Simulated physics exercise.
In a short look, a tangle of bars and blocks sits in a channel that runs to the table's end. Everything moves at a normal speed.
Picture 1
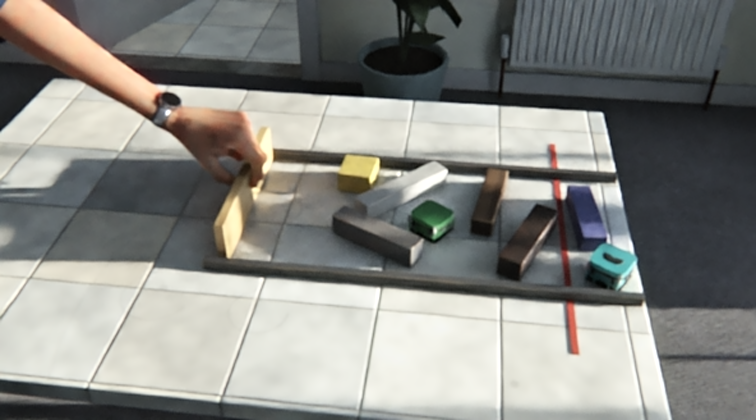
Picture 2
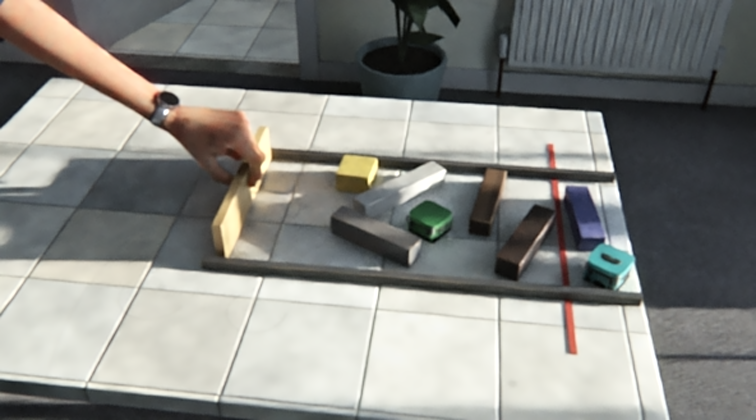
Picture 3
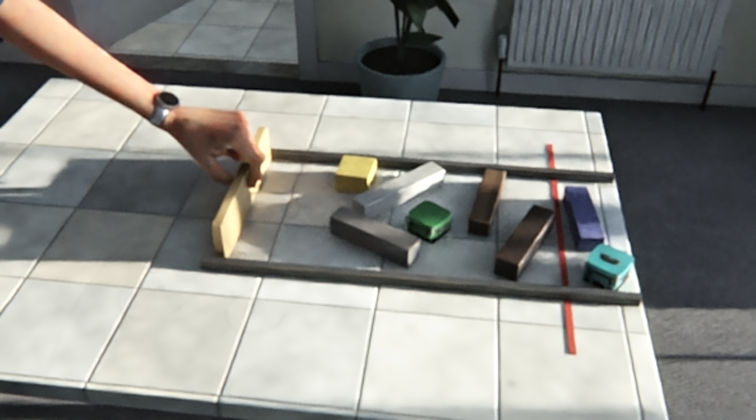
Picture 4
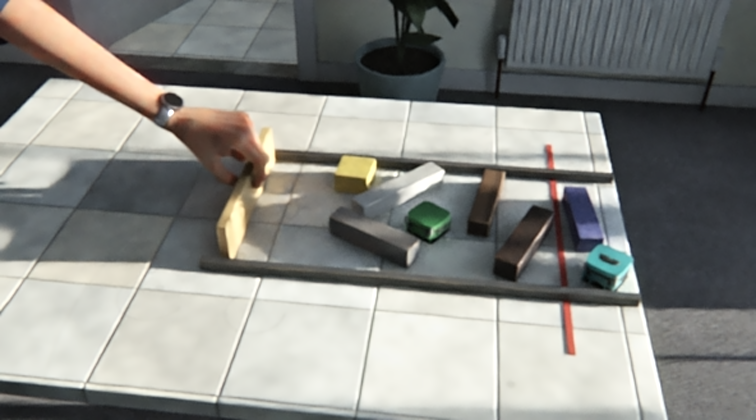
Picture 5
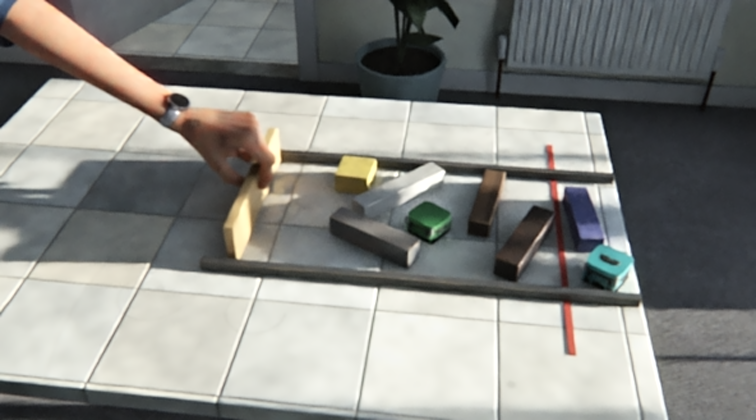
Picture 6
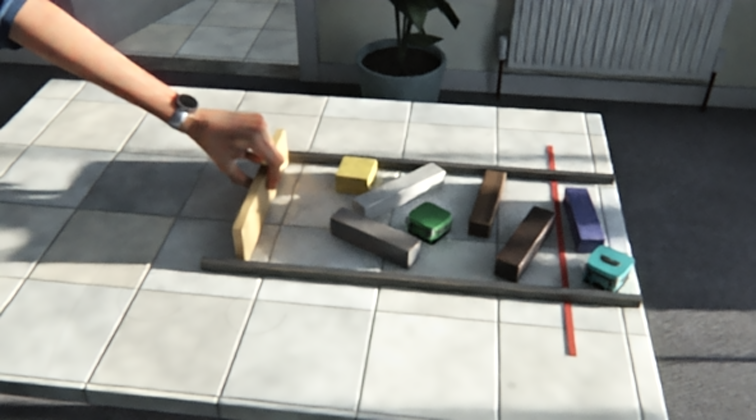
A hand held a light wooden board upright at the left of a channel on a tiled table, then slid it slightly right, while the scattered bars and blocks ahead of it stayed still.
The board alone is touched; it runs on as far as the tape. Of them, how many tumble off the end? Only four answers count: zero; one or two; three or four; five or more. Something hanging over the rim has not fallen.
Well, more than two but under five end up dropping off.
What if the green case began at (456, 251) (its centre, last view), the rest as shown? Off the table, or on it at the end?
Note - green case retained.
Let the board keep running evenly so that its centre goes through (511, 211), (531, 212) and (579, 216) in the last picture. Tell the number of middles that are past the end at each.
Respectively, 1, 2 and 4.
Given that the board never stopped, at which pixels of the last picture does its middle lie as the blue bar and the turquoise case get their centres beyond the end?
Roughly (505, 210); for the second one, roughly (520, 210).
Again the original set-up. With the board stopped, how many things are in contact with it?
Count recorded: 2.
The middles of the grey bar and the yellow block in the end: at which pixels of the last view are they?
Near (611, 264) and (574, 190).
Early on, none off yet; turquoise case at rest near (608, 270); blue bar at rest near (583, 219); black bar at rest near (526, 243).
A while later, none off yet; turquoise case at rest near (608, 270); blue bar moving near (588, 219); black bar travelled a little near (560, 236).
Finally, the number that fall off is three or four; lost, brown stick, black bar, blue bar and turquoise case.
